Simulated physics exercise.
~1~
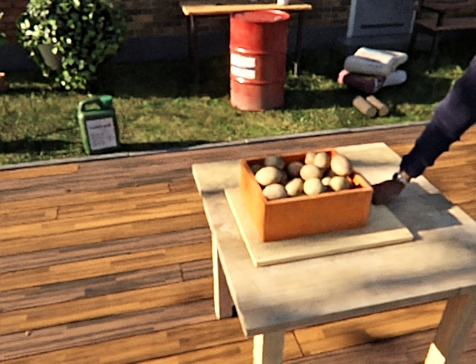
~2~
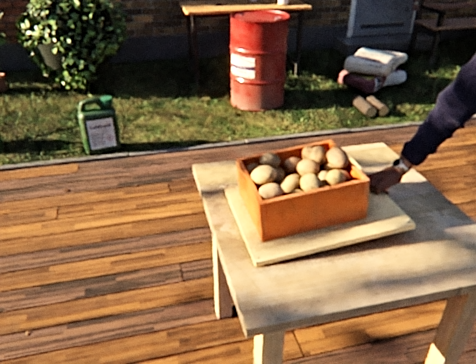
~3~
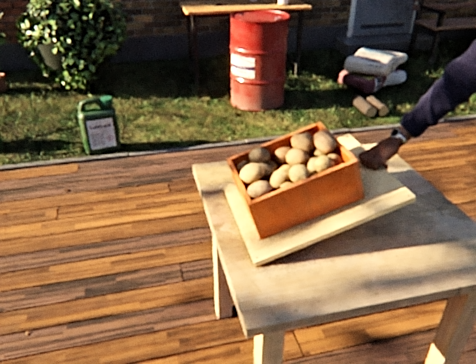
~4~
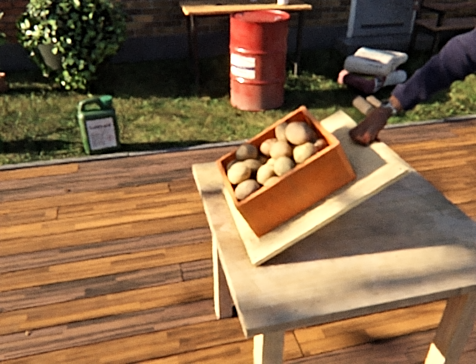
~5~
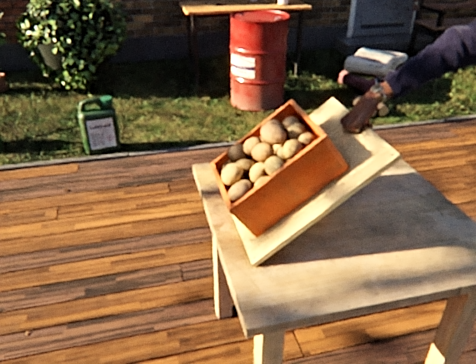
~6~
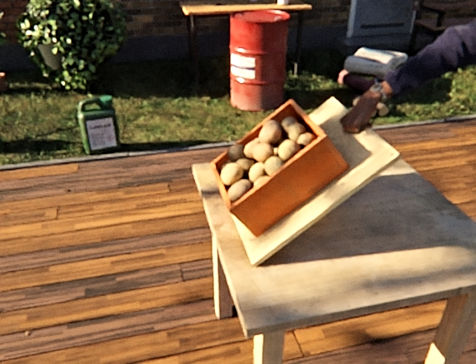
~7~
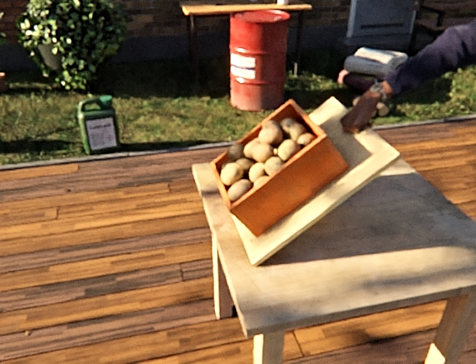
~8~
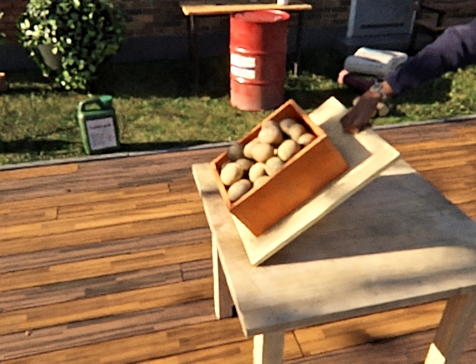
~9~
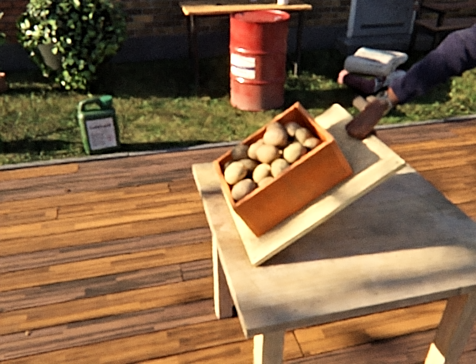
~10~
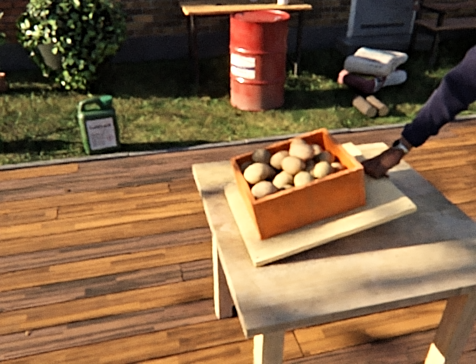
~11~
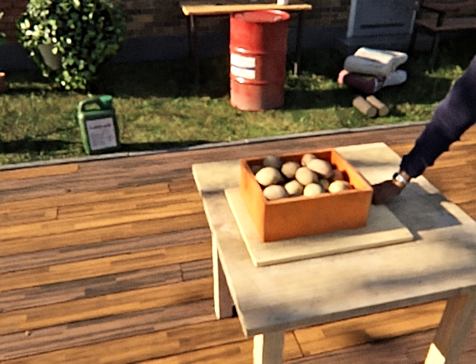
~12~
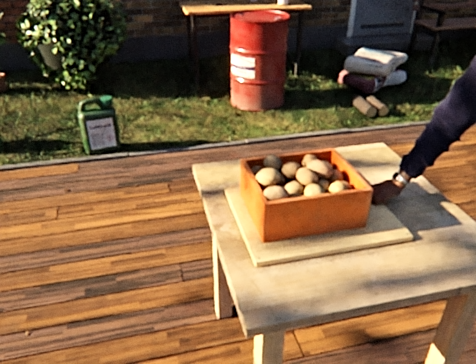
On a sunlit wooden deck beside a strip of grass, an orange box full of potatoes sits on a pale board on top of a table. A dark-sleeved arm reaches in from the right and grips the board's edge. The hand raises that side, so board and box tilt together steeply towards the left. The arm holds them there for a while, and the potatoes stay heaped inside the box. Then the hand lowers the board until it lies flat on the table again, with the box still in place and no potatoes spilled.
